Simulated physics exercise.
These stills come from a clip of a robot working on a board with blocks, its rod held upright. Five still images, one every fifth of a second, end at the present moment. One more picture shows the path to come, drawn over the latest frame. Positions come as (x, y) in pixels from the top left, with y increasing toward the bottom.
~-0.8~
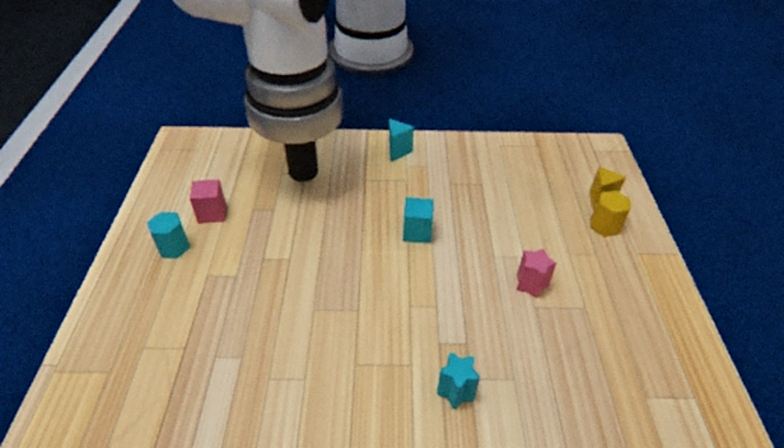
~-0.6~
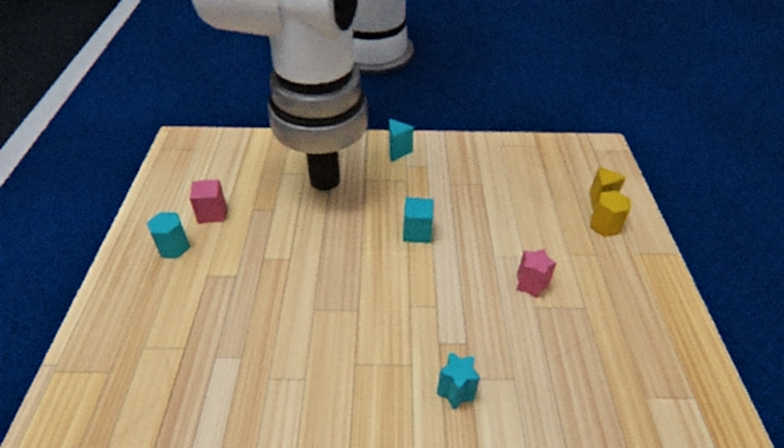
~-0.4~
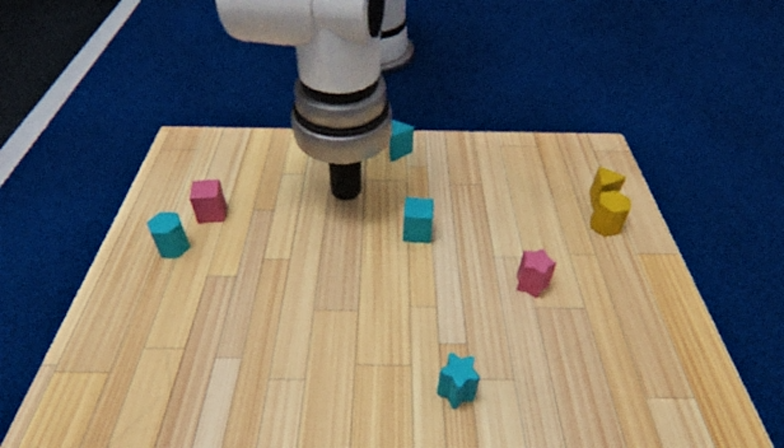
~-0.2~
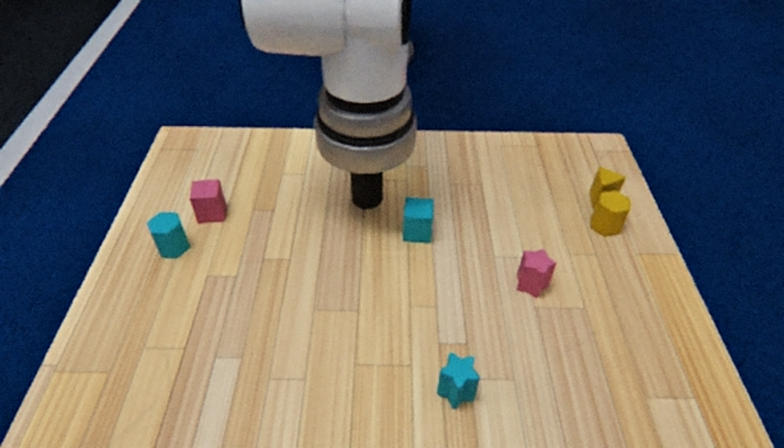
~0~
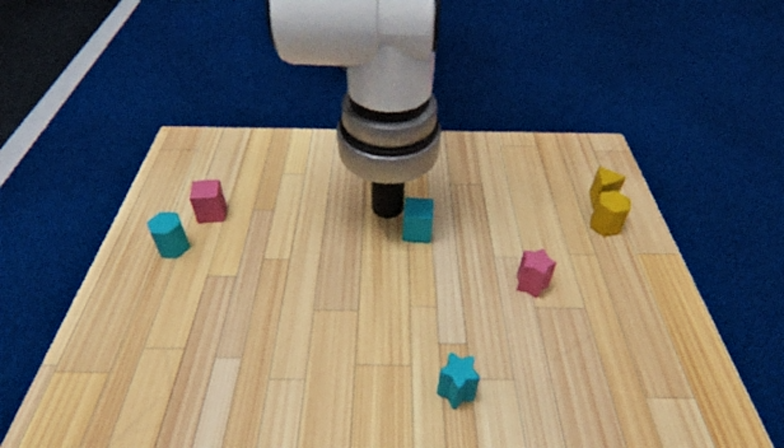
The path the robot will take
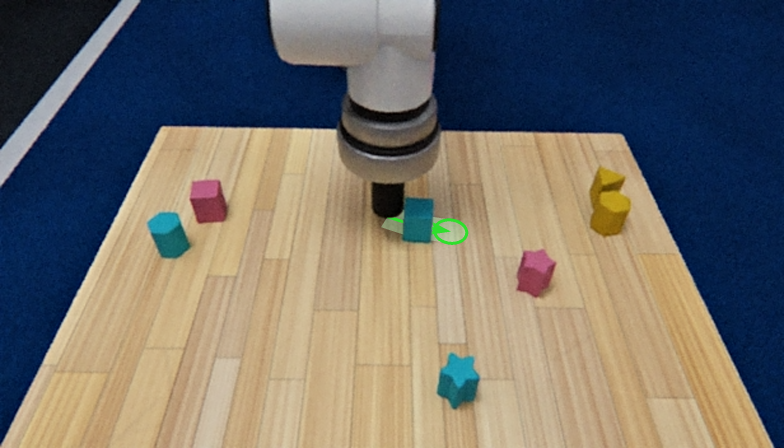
At first, a robot arm holds a dark rod near the back of a wooden board scattered with turquoise, pink and yellow blocks. The arm then moves the rod steadily right and slightly toward the viewer, passing in front of the turquoise triangle, until the rod is beside the turquoise square's left side.
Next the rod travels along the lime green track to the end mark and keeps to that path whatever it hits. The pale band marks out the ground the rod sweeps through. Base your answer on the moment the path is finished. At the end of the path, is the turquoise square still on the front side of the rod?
My answer is no.
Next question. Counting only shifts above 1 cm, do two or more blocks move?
That would be a no.
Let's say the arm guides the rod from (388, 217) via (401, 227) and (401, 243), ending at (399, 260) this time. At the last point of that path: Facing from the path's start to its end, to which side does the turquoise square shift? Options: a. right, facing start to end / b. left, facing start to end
My pick is b.
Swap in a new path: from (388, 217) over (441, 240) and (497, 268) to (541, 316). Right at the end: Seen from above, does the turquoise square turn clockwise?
I'd say yes.
The drawn path runs from (388, 217) by way of (408, 223) and (429, 228) to (451, 231).
The first path, step by step. Halfway along, rod (420, 217); turquoise square (440, 220), turned 40° clockwise.
At the end, rod (452, 222); turquoise square (456, 229), turned 95° clockwise.
